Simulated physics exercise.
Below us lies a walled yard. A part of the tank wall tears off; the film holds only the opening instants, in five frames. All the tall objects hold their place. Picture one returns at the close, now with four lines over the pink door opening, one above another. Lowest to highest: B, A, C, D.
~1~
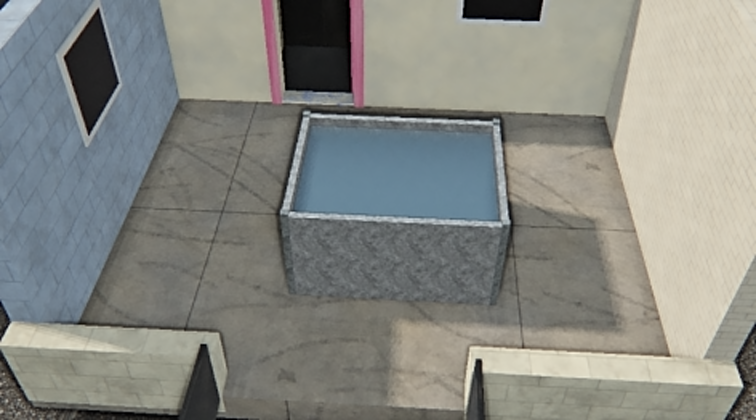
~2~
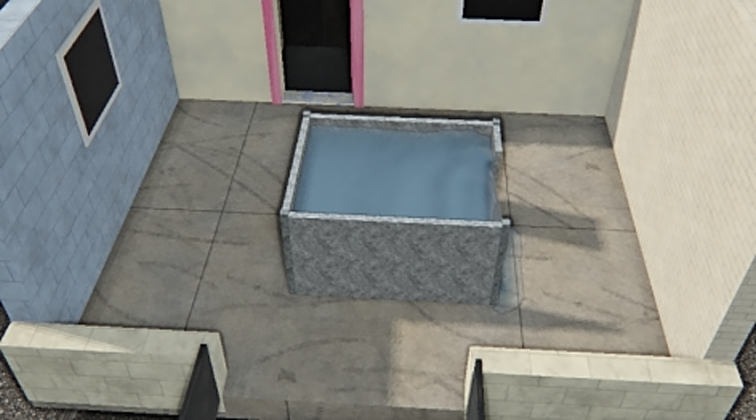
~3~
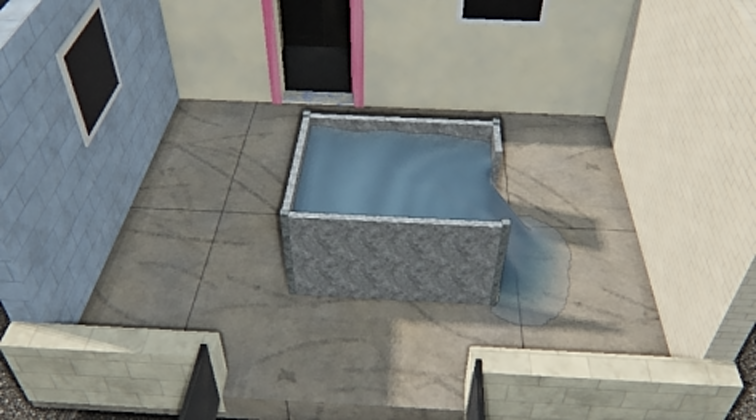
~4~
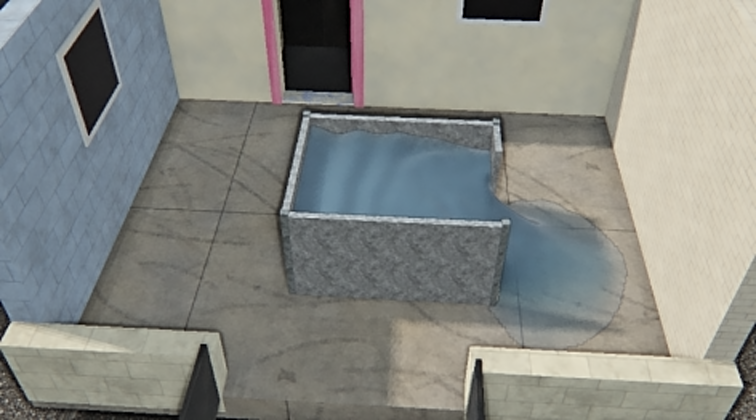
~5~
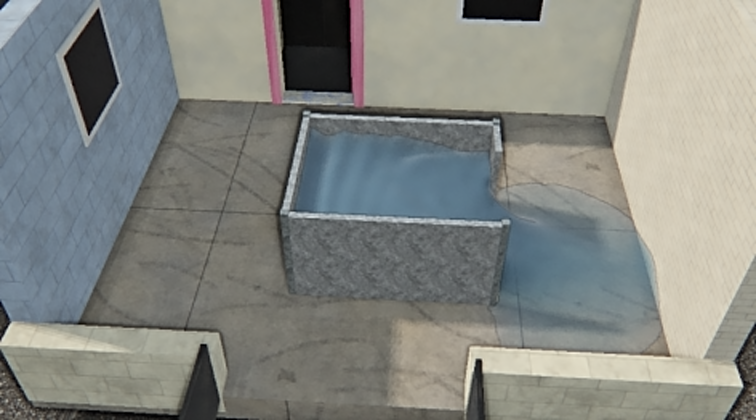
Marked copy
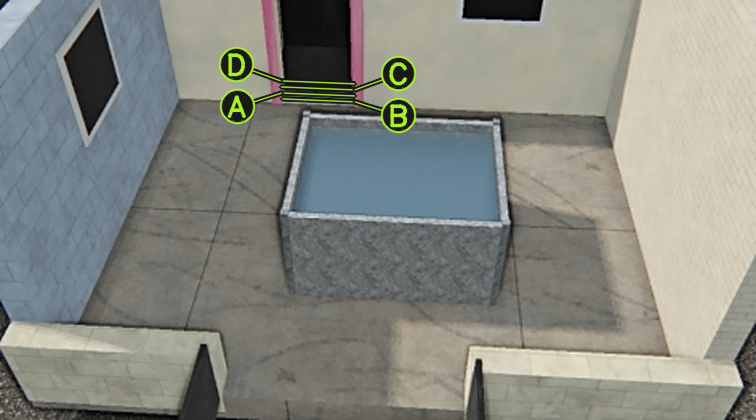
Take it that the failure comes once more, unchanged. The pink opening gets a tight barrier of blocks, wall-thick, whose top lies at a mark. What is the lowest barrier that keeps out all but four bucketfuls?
A.
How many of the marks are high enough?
Three of them.
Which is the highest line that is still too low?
Here it is line B.
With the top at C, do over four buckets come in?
No.
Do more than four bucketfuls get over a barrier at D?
No.
On the marked copy, A at (318, 94); B at (318, 100); C at (317, 88); D at (317, 82); from the bottom up B, A, C, D.
With A, a splash gets over, under a bucket.
With B, about 9 bucketfuls get in.
With C, nothing gets over.
With D, nothing gets over.
